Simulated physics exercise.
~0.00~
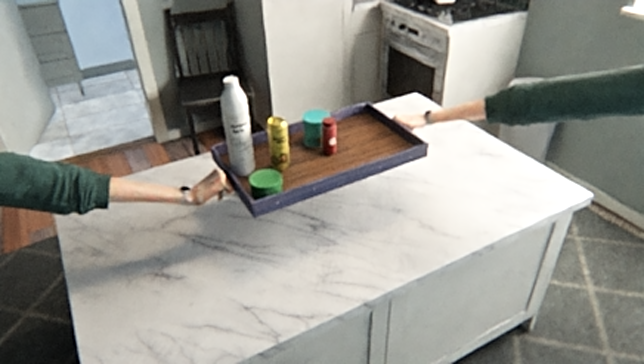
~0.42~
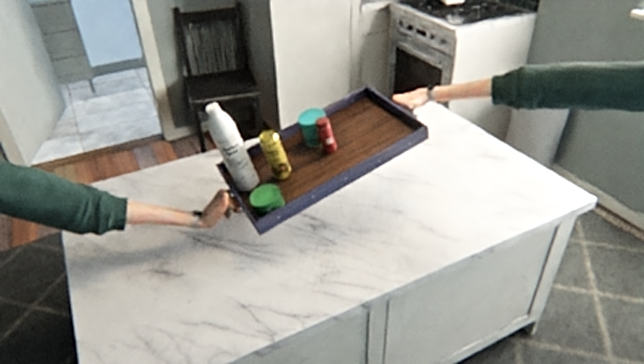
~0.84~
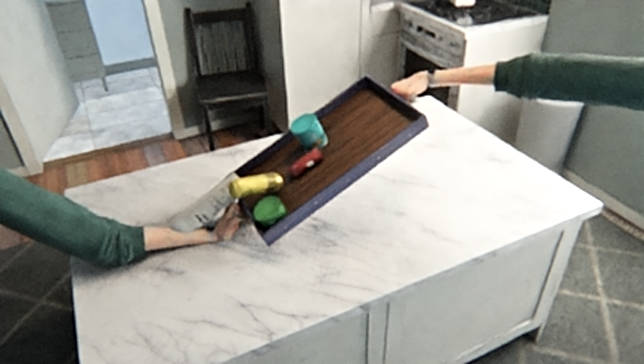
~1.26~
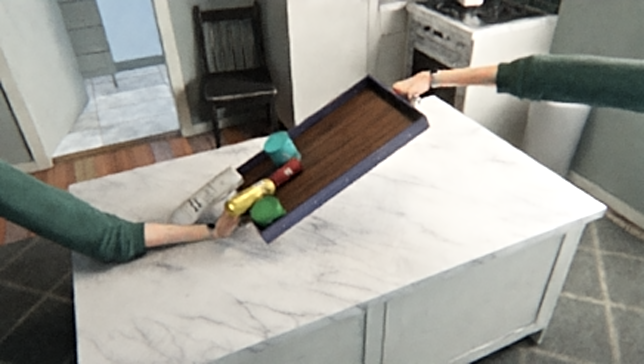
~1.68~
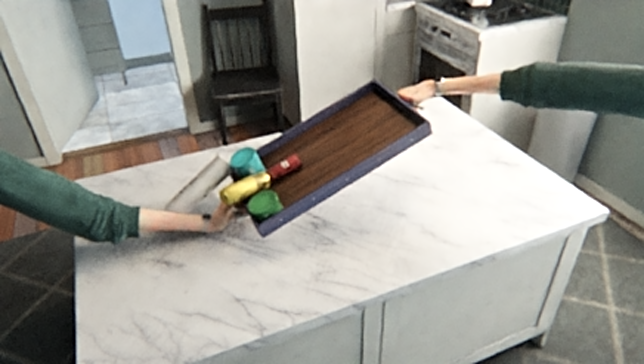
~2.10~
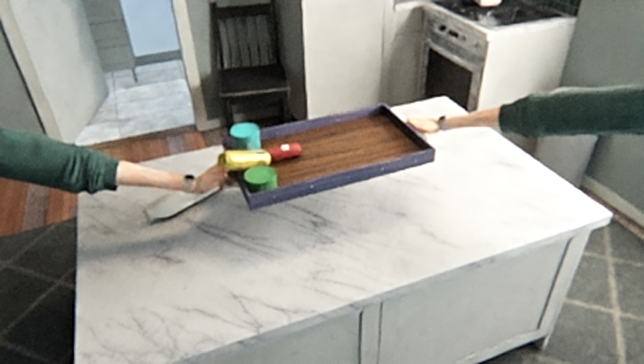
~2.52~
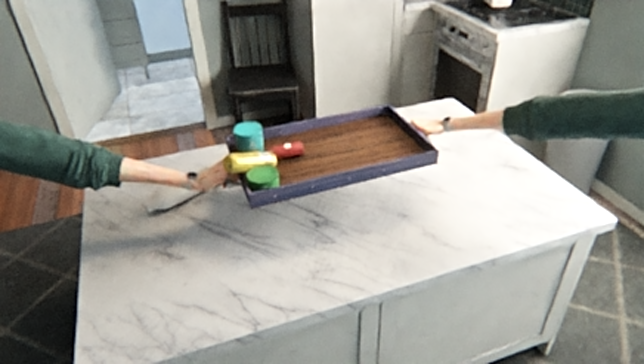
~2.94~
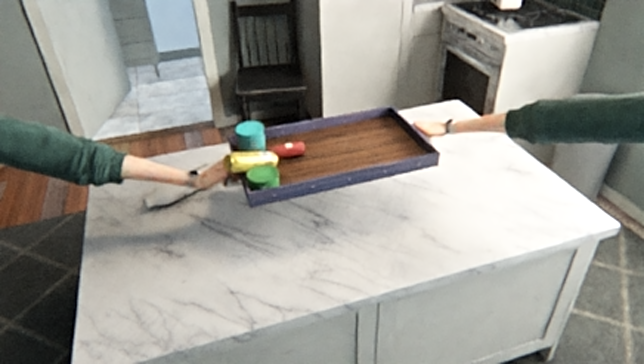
In this clip, two hands tilt a tray left over a marble counter; the white bottle topples off the left end, the yellow can and red shaker fall over, and the turquoise tin slides left. The tray is levelled with both still lying beside the upright turquoise tin and green tub.
